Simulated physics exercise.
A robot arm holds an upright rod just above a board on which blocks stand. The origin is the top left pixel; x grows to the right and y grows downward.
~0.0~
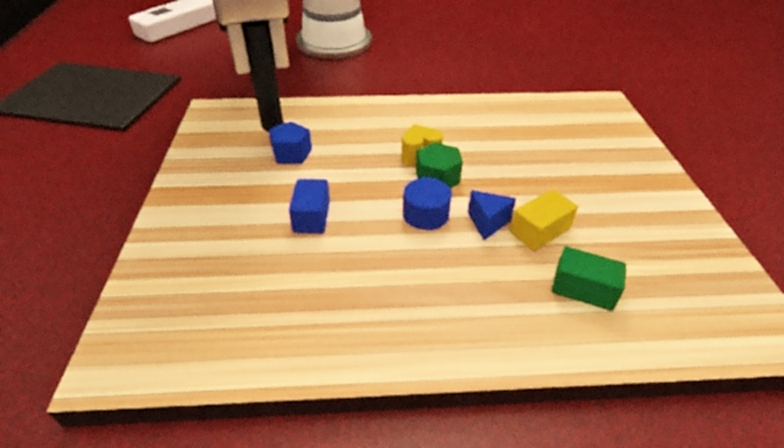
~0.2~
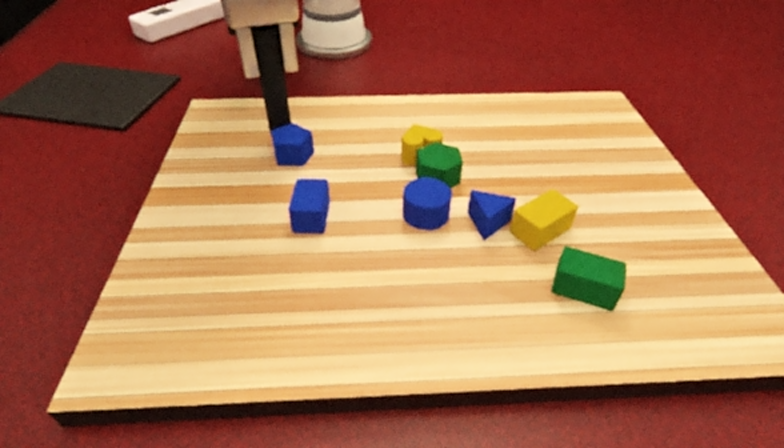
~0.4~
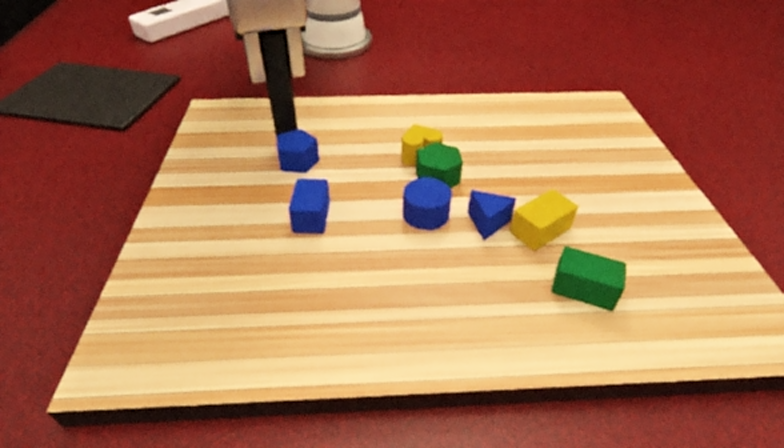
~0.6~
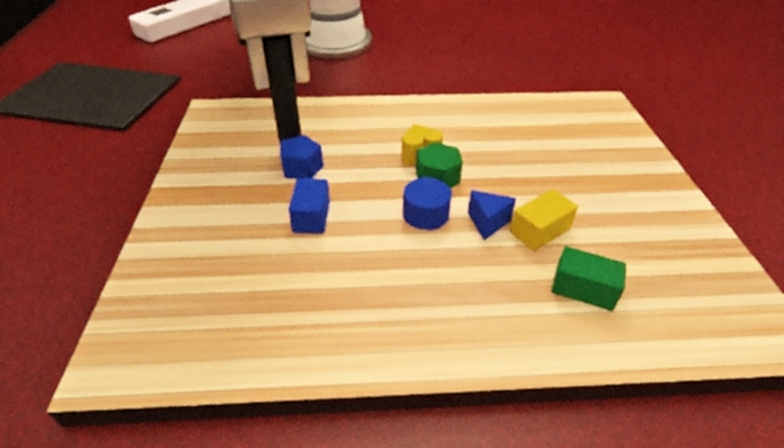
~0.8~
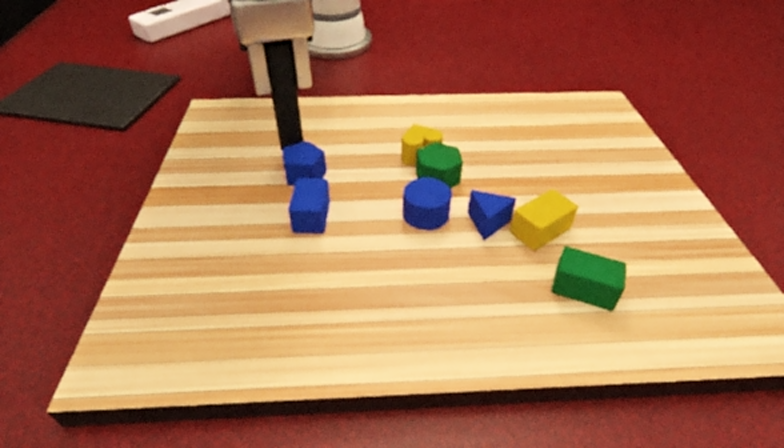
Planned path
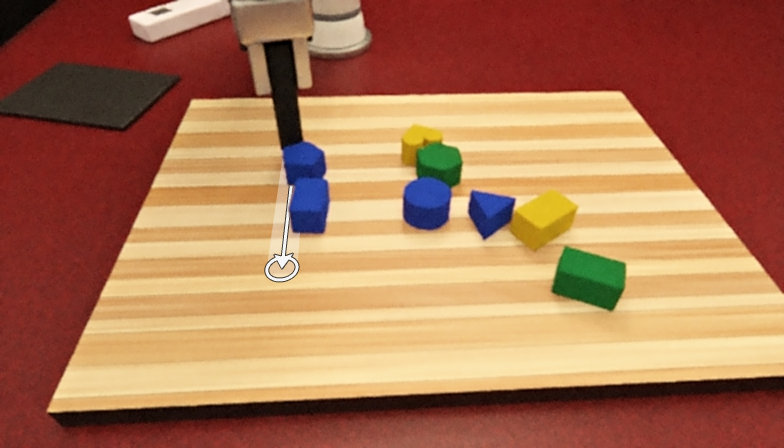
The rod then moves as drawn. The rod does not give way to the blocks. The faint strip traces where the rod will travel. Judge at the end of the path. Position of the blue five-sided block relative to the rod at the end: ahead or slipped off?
I'm fairly sure the blue five-sided block slides away from the front of the rod at some point.
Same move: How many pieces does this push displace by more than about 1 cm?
It should be two.
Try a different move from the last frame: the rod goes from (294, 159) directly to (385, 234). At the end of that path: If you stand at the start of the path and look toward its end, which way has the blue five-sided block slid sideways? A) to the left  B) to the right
B
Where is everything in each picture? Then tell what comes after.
Tip of the rod at (273, 127), middles of tops, blue five-sided block at (288, 132), blue rectangle at (309, 194), in the first picture.
Rod at (281, 132), blue five-sided block at (290, 134), in the second picture.
Rod at (288, 137), blue five-sided block at (295, 140), in the third picture.
Rod at (291, 143), blue five-sided block at (299, 146), in the fourth picture.
Rod at (293, 149), blue five-sided block at (302, 153), blue rectangle at (309, 194), in the fifth picture.
The line goes from (294, 159) to (282, 268).
On the path given first. One third of the way, rod at (289, 181); blue five-sided block at (314, 178), turned 25° anticlockwise; blue rectangle at (314, 209), turned 15° anticlockwise.
Two thirds of the way, rod at (285, 216); blue five-sided block at (322, 184), turned 55° anticlockwise; blue rectangle at (321, 218).
At the end, rod at (280, 259); blue five-sided block at (322, 184), turned 55° anticlockwise; blue rectangle at (321, 218).
